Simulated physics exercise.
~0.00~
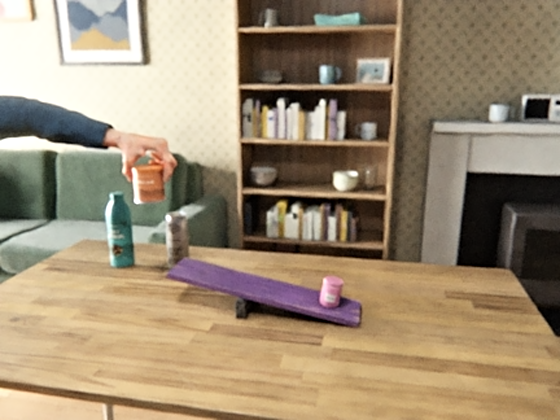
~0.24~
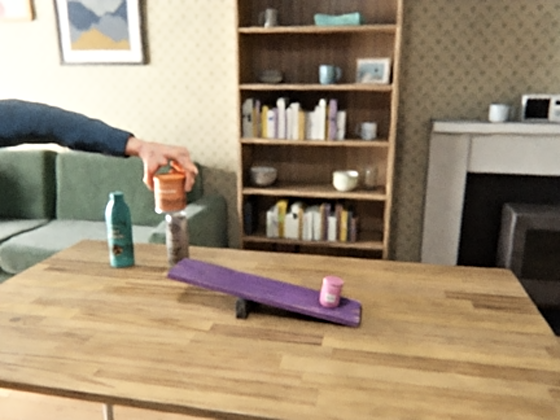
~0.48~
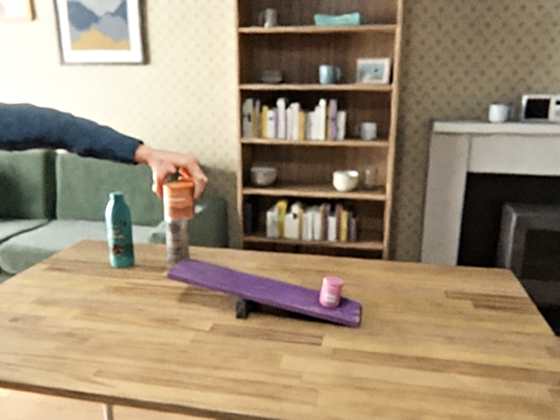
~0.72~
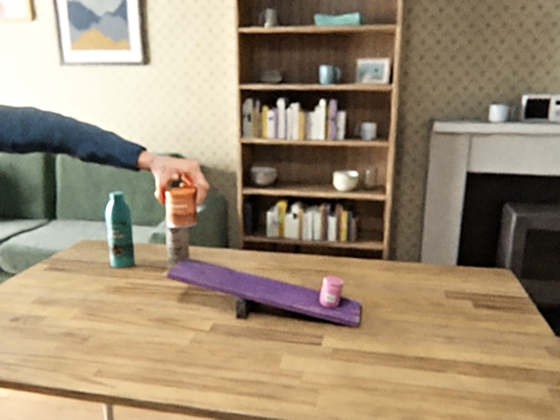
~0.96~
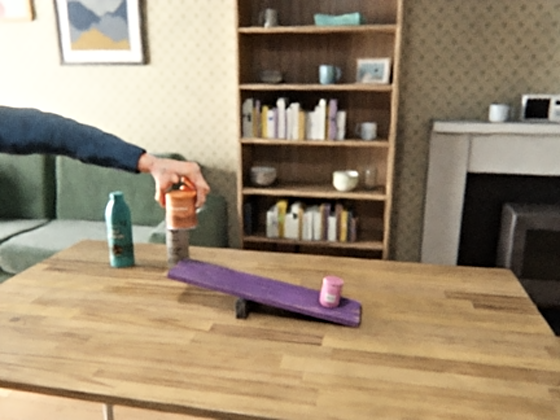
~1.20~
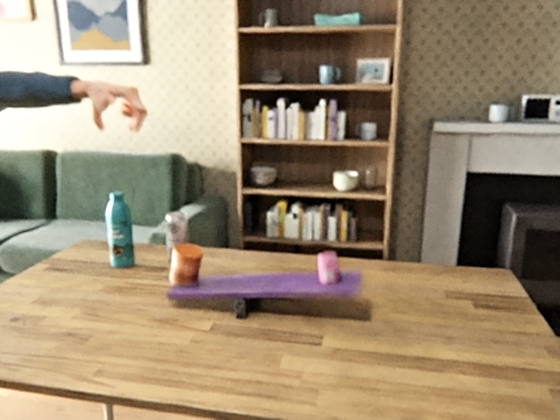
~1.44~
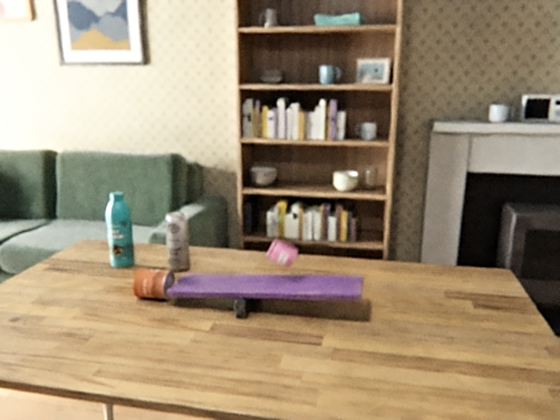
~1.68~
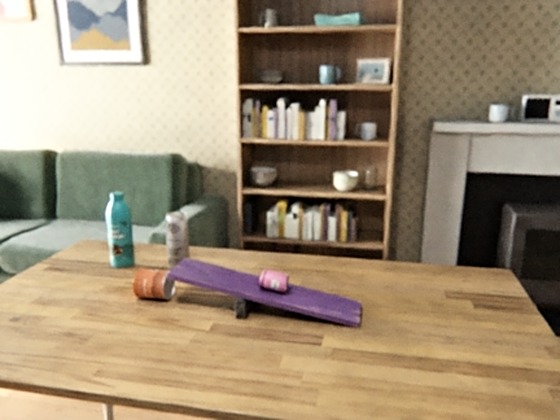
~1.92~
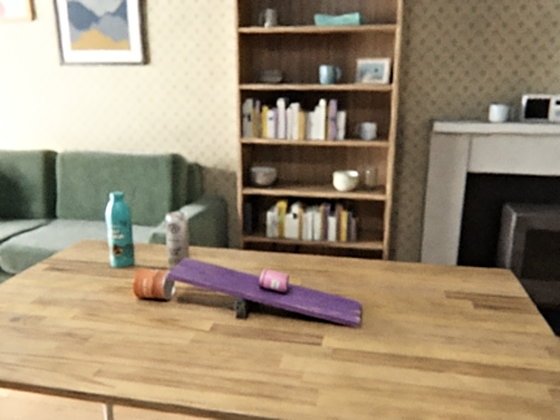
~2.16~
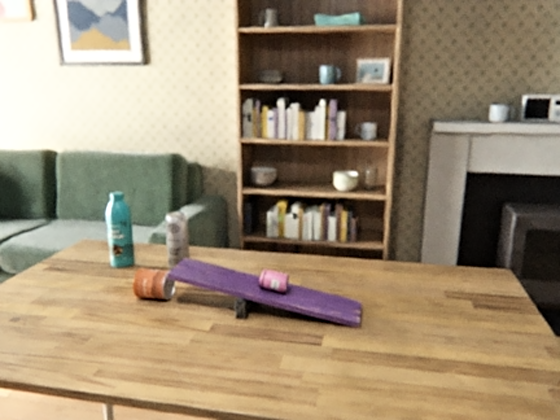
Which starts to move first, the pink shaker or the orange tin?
The orange tin moves first, carried by the hand over the raised end of the plank. The pink shaker stays still until the tin has been let go and the plank tips.
